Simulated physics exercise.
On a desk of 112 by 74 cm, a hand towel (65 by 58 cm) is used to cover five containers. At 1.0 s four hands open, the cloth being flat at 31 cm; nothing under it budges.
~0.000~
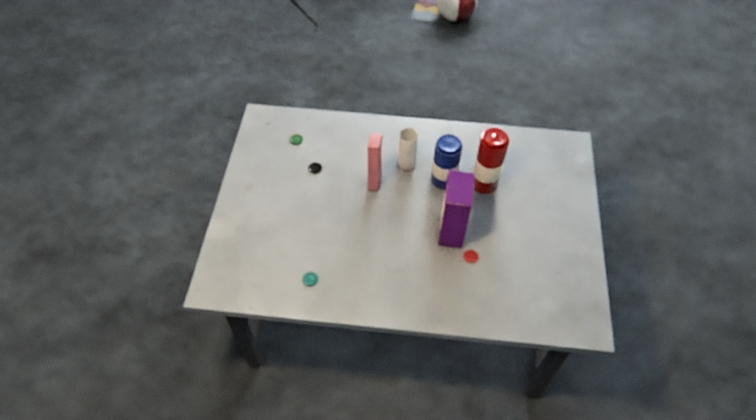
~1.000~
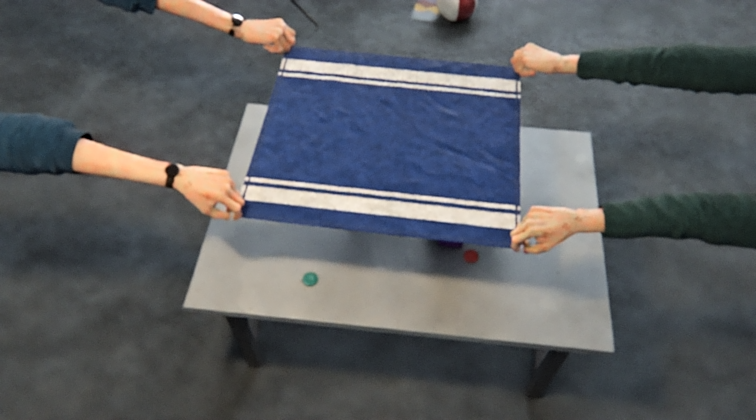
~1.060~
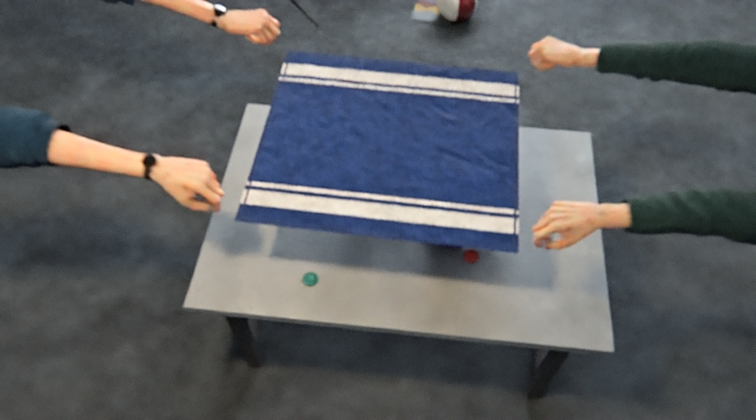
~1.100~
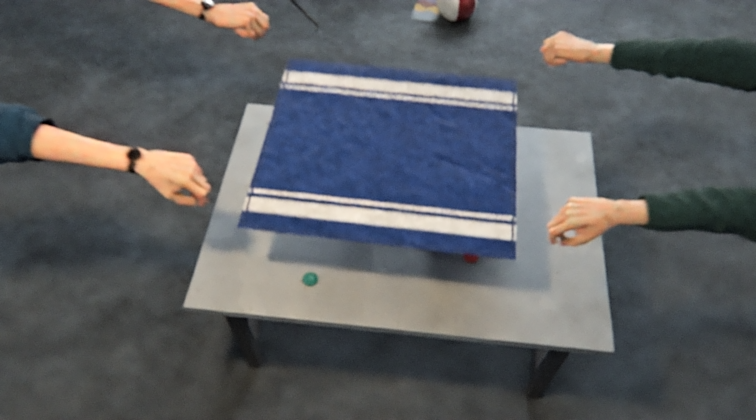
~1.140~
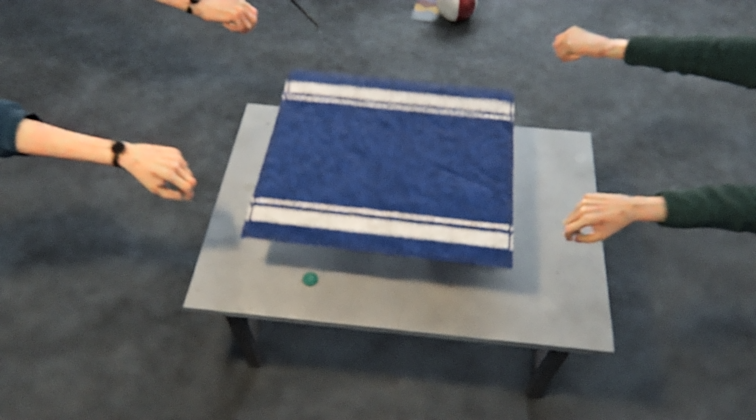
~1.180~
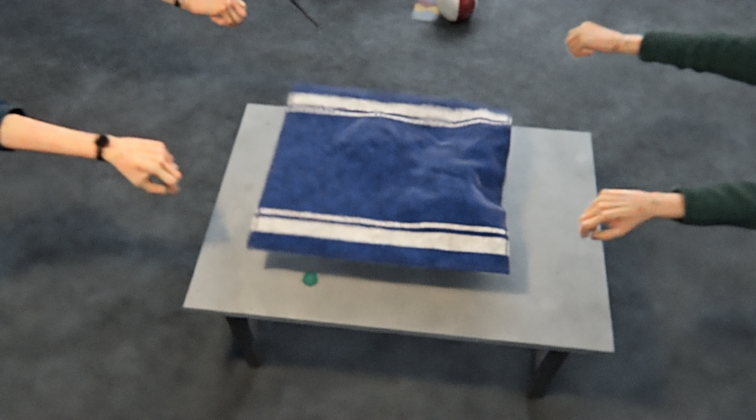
The footage shows a table with upright containers and small discs; two pairs of hands stretch a blue, white-striped cloth above them, then release it and draw back as it lowers, its right side starting to crumple.
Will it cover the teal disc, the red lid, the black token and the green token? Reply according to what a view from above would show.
Result: Teal disc stays uncovered, red lid ends under the cloth, black token ends under the cloth, green token stays uncovered.
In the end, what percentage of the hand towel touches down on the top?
I'd say close to 15 in a hundred.
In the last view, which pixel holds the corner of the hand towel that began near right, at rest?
Roughly (488, 254).
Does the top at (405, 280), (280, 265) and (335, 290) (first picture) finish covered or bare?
Left clear, left clear, left clear - in the order asked.
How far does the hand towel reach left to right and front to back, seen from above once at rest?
Roughly 60 cm across and 50 cm deep.
By 1.4 s, 10 % of it is down, spanning 58 by 54 cm, above no small thing.
By 1.5 s, 10 % of it is down, spanning 61 by 50 cm, above black token, red lid.
By 1.7 s, 15 % of it is down, spanning 59 by 48 cm, above black token, red lid.
By 1.9 s, 15 % of it is down, spanning 60 by 49 cm, above black token.
By 2.7 s, 15 % of it is down, spanning 60 by 49 cm, above black token, red lid.
